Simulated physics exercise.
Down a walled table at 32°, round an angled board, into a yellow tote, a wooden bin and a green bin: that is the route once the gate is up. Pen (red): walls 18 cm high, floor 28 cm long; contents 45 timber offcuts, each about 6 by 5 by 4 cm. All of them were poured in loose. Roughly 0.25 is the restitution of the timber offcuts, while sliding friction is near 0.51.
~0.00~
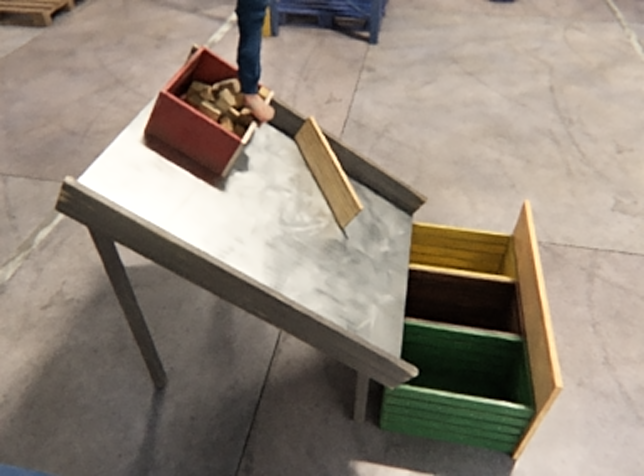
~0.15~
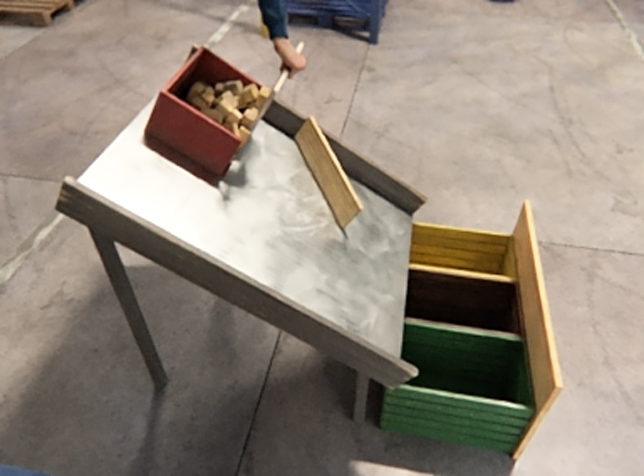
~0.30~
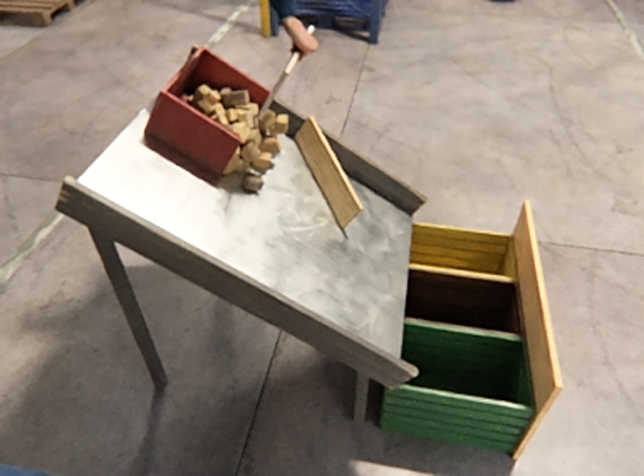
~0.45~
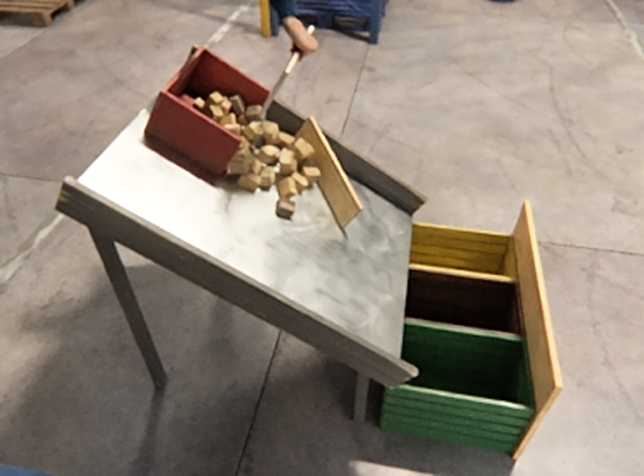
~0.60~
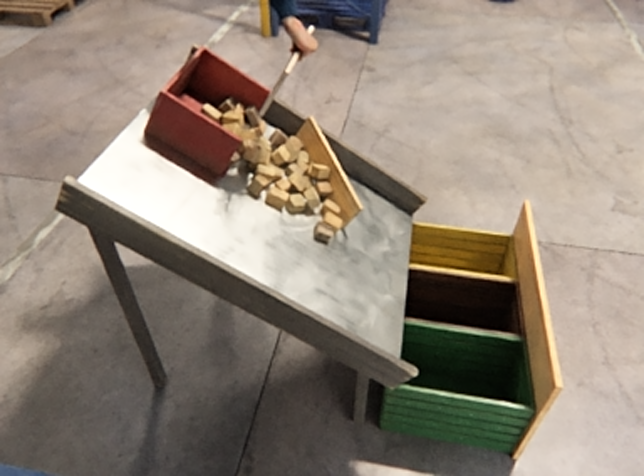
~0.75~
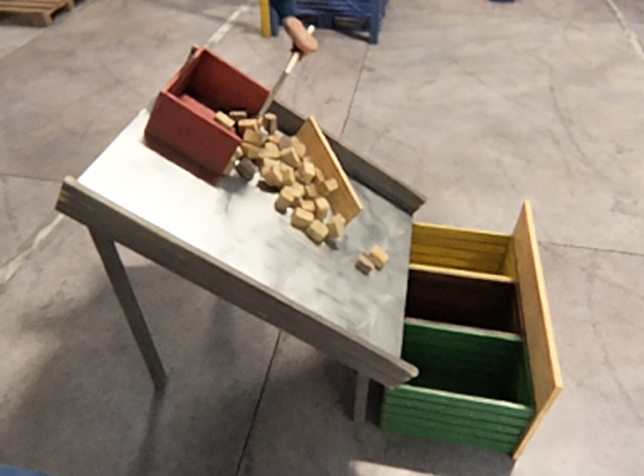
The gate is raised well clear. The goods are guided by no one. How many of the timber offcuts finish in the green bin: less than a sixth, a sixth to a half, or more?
In the end below a sixth of them are in the green bin.
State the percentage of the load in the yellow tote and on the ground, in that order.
About 0 and 0 per cent.
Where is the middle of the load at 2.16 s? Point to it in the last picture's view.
Near pixel (330, 218).
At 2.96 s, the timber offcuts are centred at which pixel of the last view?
The centre sits near (424, 291).
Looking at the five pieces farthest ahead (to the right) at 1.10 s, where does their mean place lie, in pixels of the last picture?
They are centred near (429, 315).
After 1.10 s, 1 still in the red pen, 2 in the wooden bin, 41 on the slope and 1 in the air.
After 1.55 s, 1 still in the red pen, 8 in the wooden bin, 2 in the green bin and 34 on the slope.
After 2.16 s, 1 still in the red pen, 15 in the wooden bin, 2 in the green bin and 27 on the slope.
Final count (at 2.96 s), 1 still in the red pen, 21 in the wooden bin, 2 in the green bin and 21 on the slope. Asked share, 2 of 45, 4 per cent.
